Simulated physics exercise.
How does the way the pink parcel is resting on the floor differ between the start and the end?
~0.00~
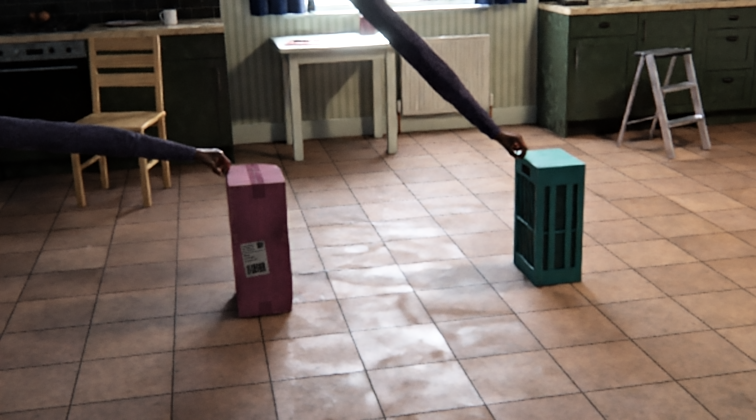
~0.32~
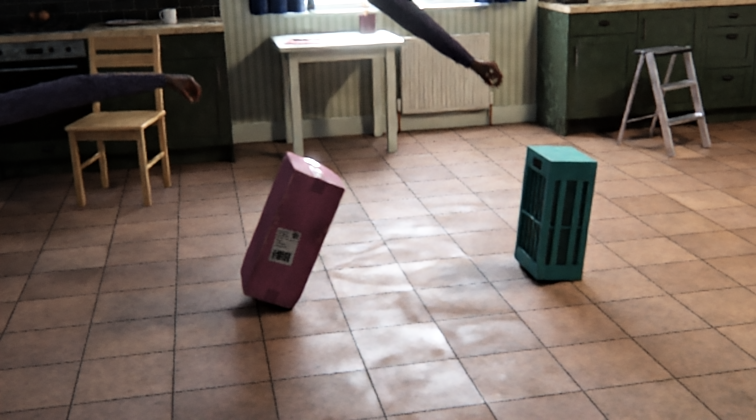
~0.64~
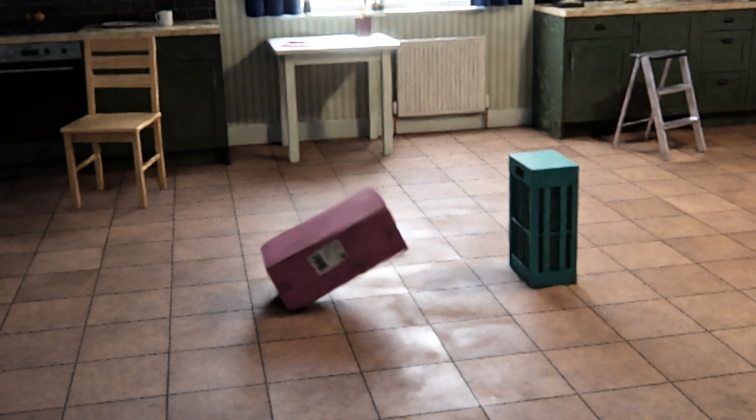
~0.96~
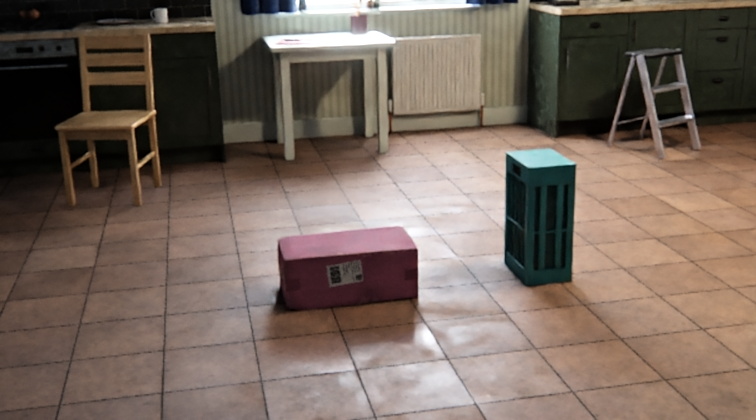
At the start the pink parcel is standing upright, and by the end it is lying on its side.
Two arms reached in and pushed a tall pink parcel and a turquoise crate near their tops, then drew back. The parcel tipped over to the right and landed on its side, while the crate ended up standing upright.
